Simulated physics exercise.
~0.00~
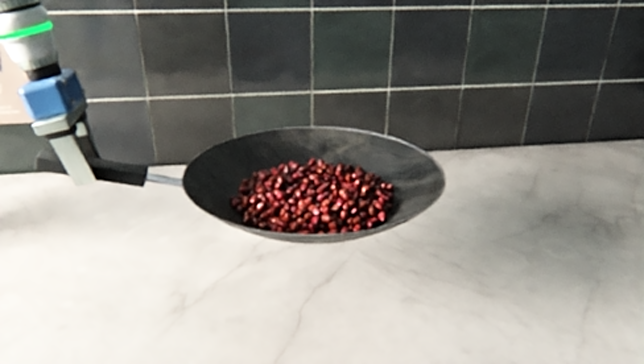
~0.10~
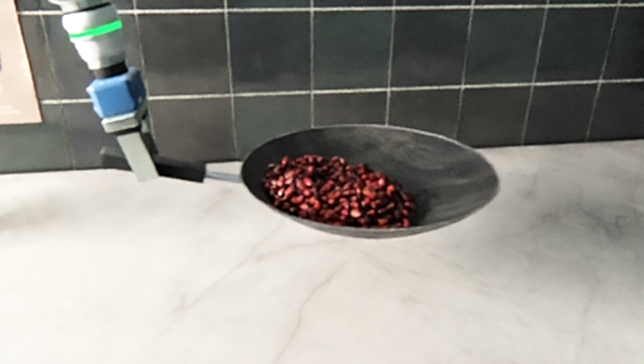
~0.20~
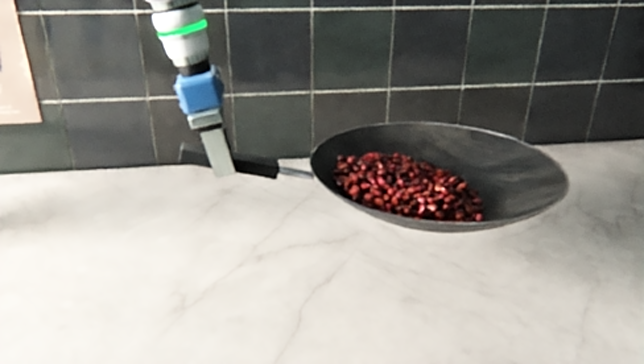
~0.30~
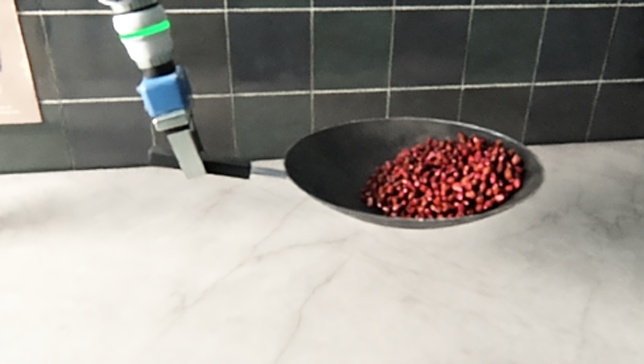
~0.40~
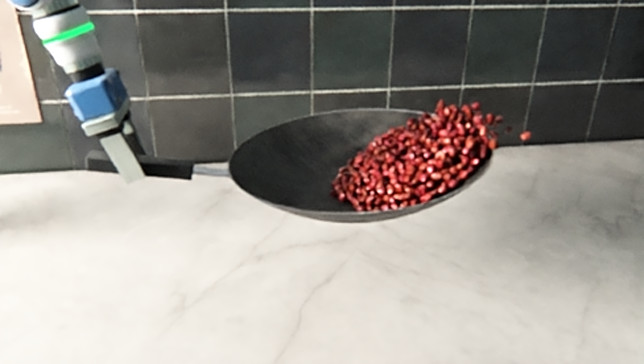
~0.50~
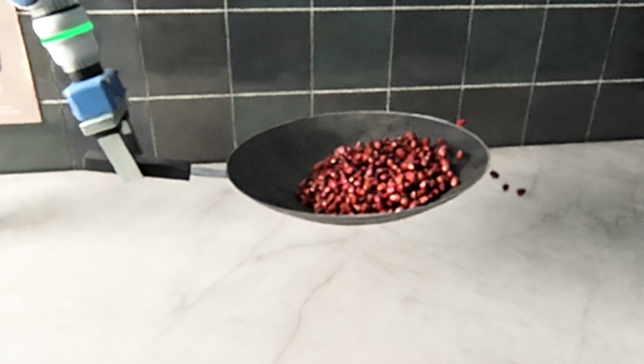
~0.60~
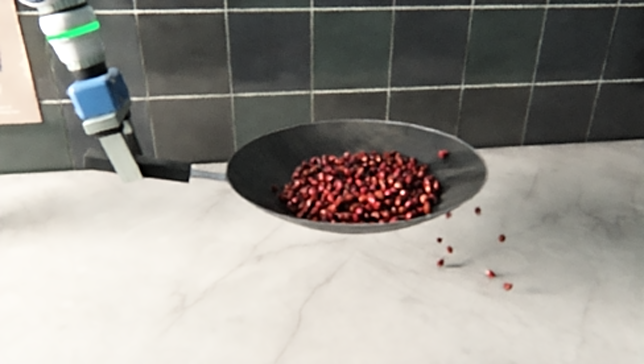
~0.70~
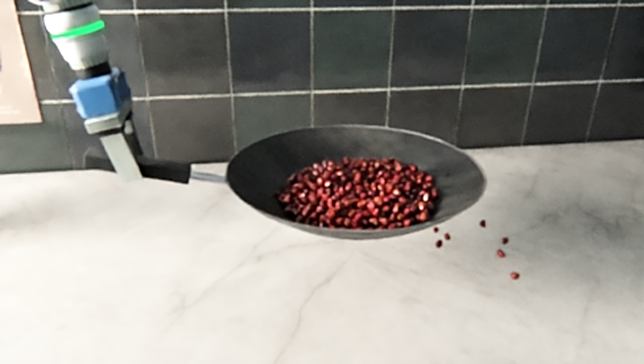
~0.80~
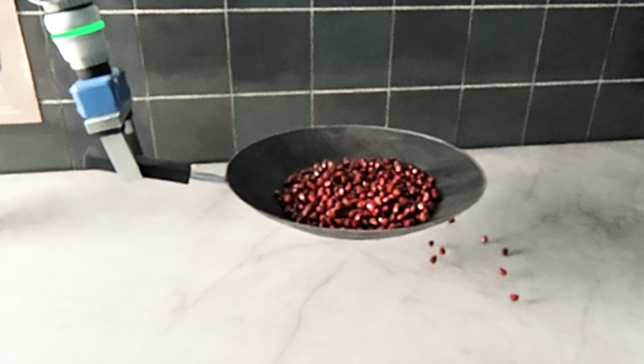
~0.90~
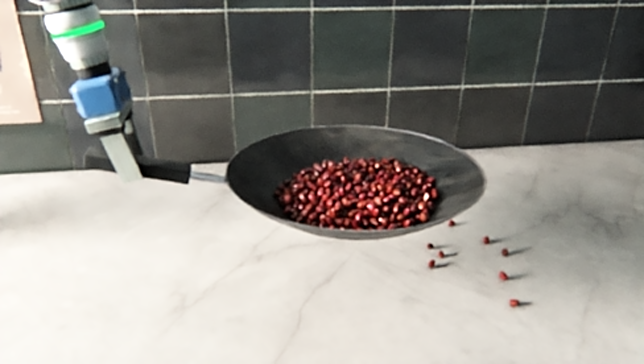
At first, a robot arm holds a dark wok with a heap of small red beans above a pale marble counter, in front of dark tiles. The arm carries the wok to the right, and the beans lag toward the handle side. It then pulls the wok back to the left, and the beans slide toward the far side, piling up against the rim. A few fly over the edge while the rest slip back toward the middle. The wok settles and stays still, with most beans heaped inside and a handful scattered on the counter.
